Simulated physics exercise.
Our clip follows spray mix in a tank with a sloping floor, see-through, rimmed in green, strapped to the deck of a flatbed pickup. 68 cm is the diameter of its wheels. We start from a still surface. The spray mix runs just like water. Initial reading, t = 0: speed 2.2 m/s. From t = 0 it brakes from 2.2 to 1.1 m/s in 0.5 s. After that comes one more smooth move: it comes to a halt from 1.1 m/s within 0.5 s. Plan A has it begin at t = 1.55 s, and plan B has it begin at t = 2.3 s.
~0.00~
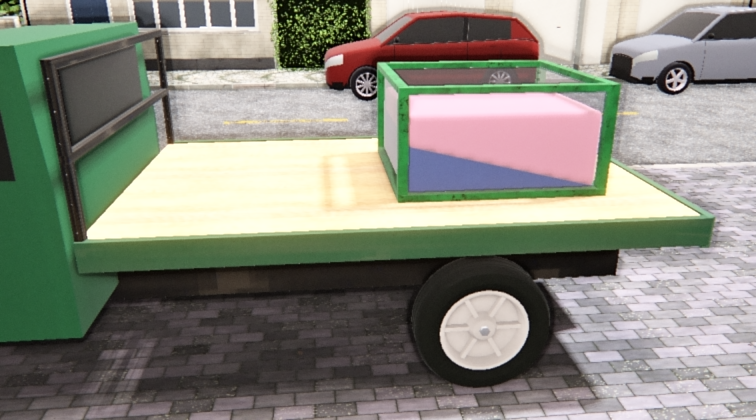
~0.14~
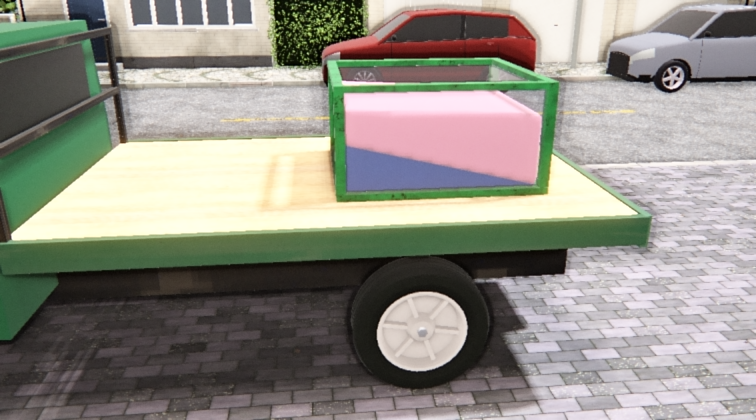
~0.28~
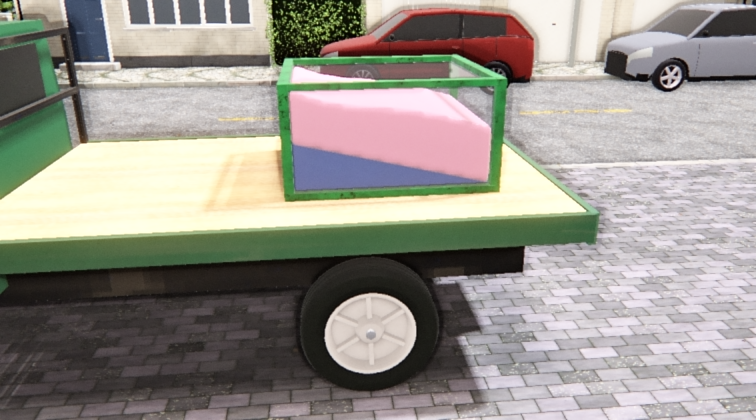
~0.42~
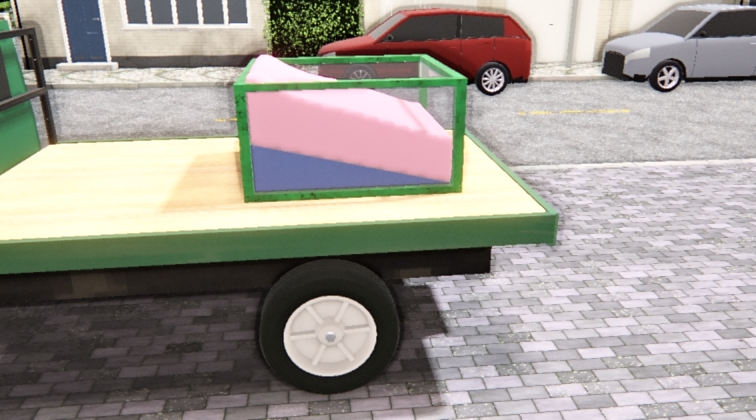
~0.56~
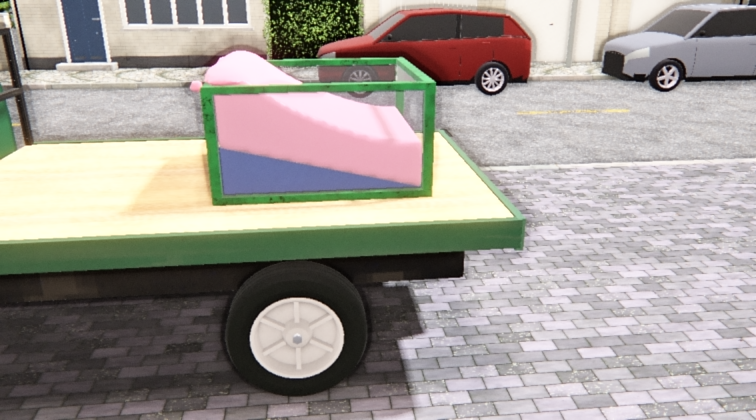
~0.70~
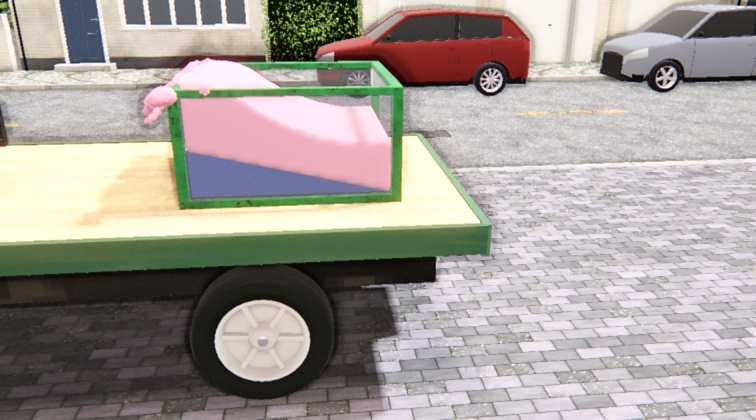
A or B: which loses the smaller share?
B is the better choice.
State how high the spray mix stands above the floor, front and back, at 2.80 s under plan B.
Front: 50 cm; back: 28 cm.
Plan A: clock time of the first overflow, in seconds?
About 0.8 seconds.
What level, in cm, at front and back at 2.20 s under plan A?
Level, front = 58 cm; level, back = 20 cm.
For plan A, At 2.20 s it stands 19 cm high behind and 58 cm in front; 8 per cent has gone over the front.
For plan A, At 5.03 s 18 per cent has gone over the front, 47 of 266 litres.
For plan B, At 2.80 s it stands 29 cm high behind and 49 cm in front; 5 per cent has gone over the front.
For plan B, At 5.78 s 6 per cent has gone over the front, 16 of 266 litres.
